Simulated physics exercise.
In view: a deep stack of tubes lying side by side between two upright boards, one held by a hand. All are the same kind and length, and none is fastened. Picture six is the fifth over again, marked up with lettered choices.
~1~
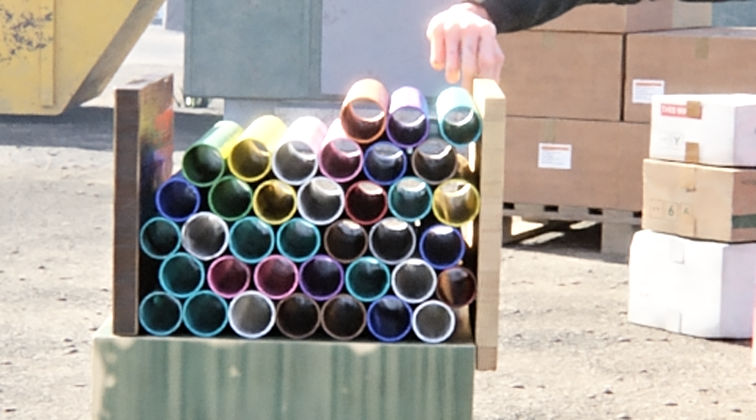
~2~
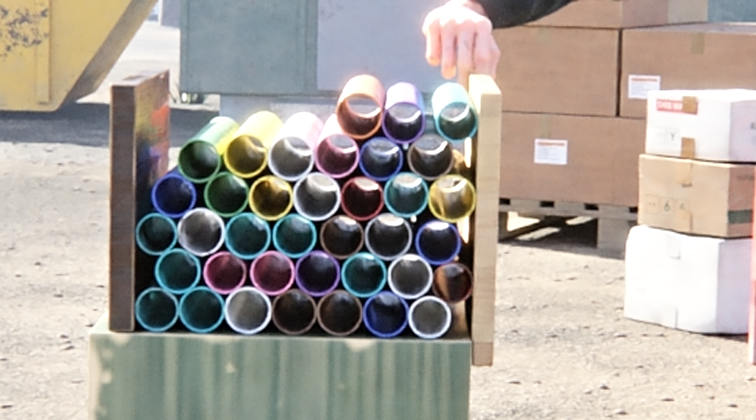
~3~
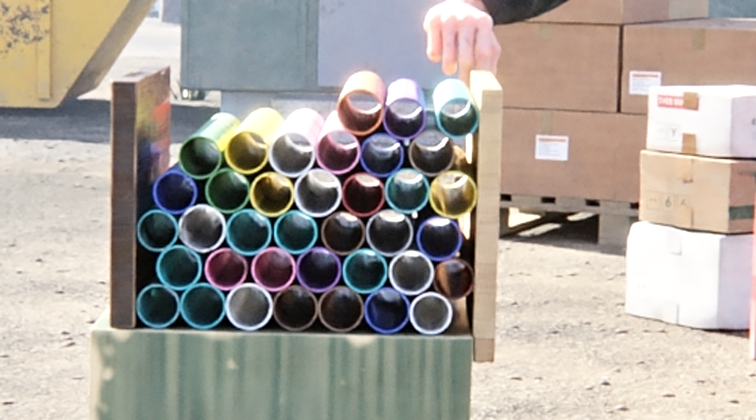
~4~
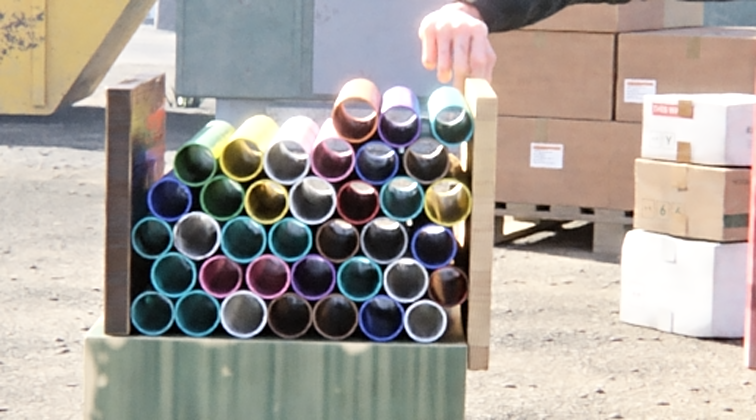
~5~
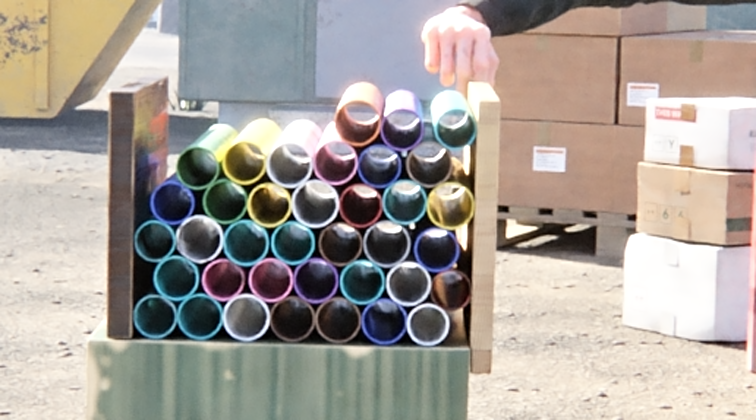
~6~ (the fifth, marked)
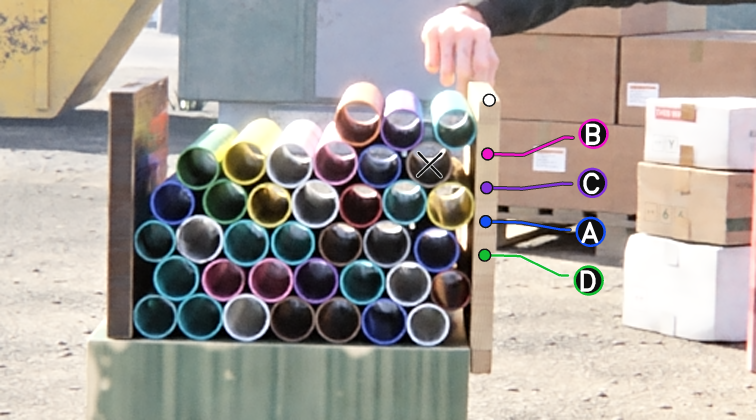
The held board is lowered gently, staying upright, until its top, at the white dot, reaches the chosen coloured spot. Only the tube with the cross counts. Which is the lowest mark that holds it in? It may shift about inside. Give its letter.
The answer is mark A.
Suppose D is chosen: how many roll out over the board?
It comes to four.
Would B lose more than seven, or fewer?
At B, fewer than seven.
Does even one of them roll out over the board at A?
Yes, at A.
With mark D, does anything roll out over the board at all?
Yes, at D.
On the marked copy, A at (486, 221); B at (488, 154); C at (487, 188); D at (485, 256); the cross at (430, 164); the white dot at (489, 100).
Following A. Soon after the start, top of the board (476, 161).
Later, top of the board (474, 220).
In the end, top of the board (474, 220), one out over the board, the crossed one still inside.
As for the rest, B keeps the crossed one inside; C keeps the crossed one inside; D lets the crossed one out.
